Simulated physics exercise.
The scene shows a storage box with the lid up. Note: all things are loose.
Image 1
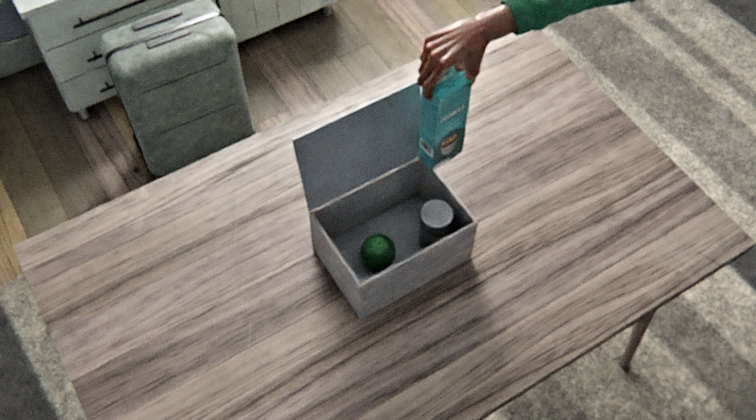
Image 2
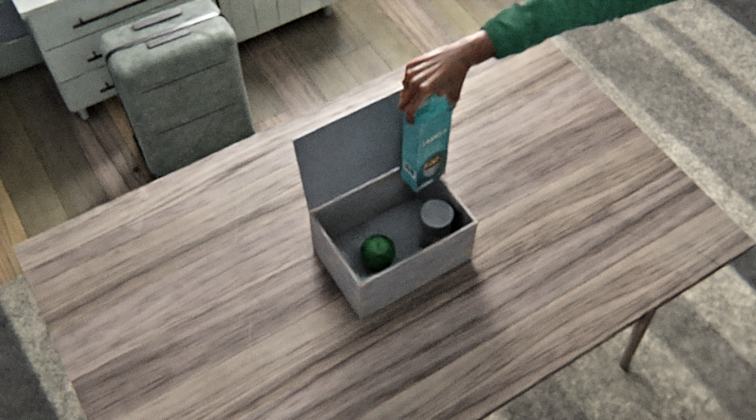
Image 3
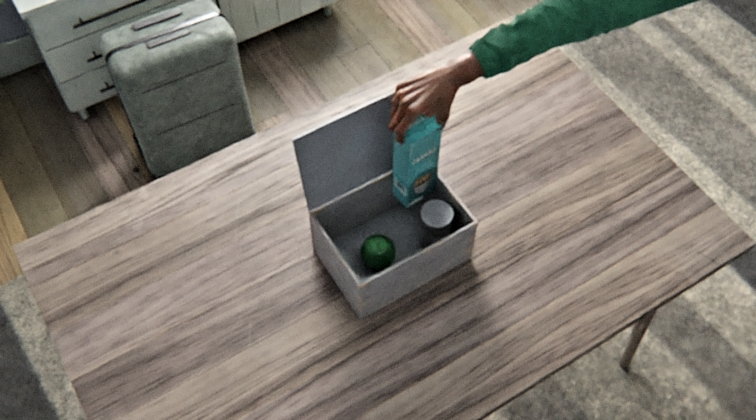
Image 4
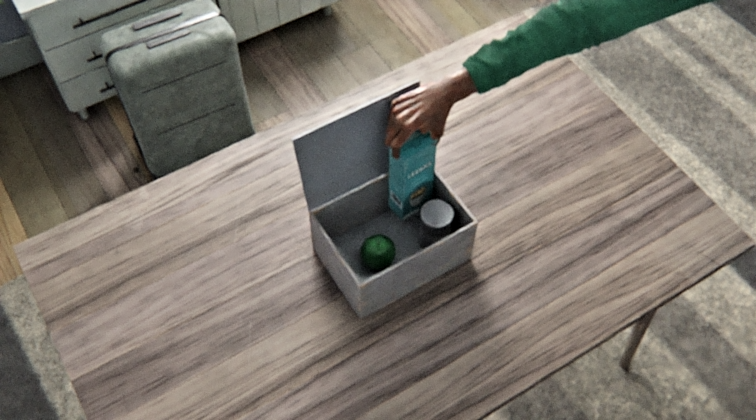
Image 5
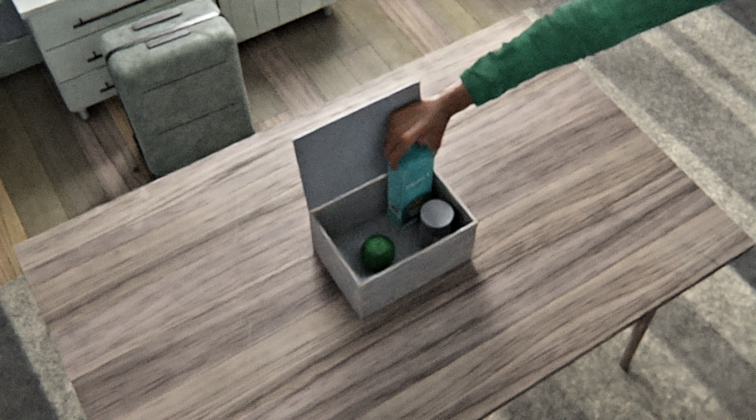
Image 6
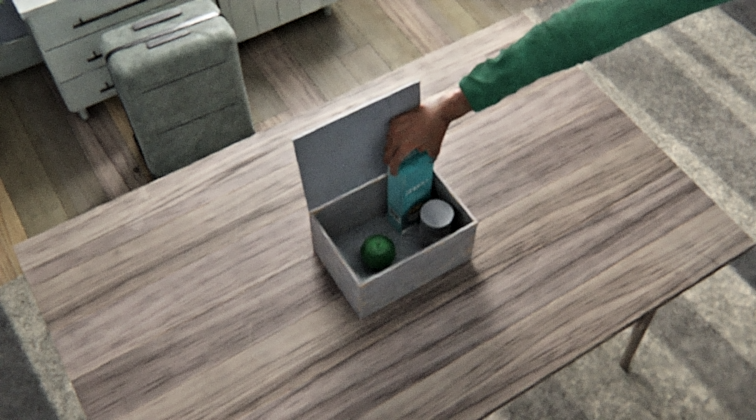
A hand in a green sleeve lowering a turquoise carton into an open grey box beside a green apple and a cup.
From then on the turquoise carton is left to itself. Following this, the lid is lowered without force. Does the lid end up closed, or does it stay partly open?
The lid is out of place.
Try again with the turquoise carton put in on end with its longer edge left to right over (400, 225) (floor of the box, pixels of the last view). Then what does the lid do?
The lid stays partly open.
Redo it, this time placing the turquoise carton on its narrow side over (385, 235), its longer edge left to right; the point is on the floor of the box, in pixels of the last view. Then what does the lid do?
In that case, no gap is left.
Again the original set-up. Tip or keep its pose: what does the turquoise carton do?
Observation: It tilts over.
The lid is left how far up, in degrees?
About 40° above the rim.
Then, 1.10 s past the last view, lid starting down.
Then, 2.40 s past the last view, lid 71° above the rim; turquoise carton rocked 4° from its first pose near (412, 192).
Then, 3.00 s past the last view, lid 53° above the rim; turquoise carton rocked 13° from its first pose near (417, 197); grey tin rocked 3° from its first pose.
Then, 3.40 s past the last view, lid 38° above the rim; turquoise carton rocked 25° from its first pose near (423, 204); grey tin rocked 16° from its first pose.
Finally, lid 38° above the rim; moved from the start, turquoise carton; left askew, grey tin; green apple still in place. Final places as the last picture's camera would see them, turquoise carton near (423, 204).
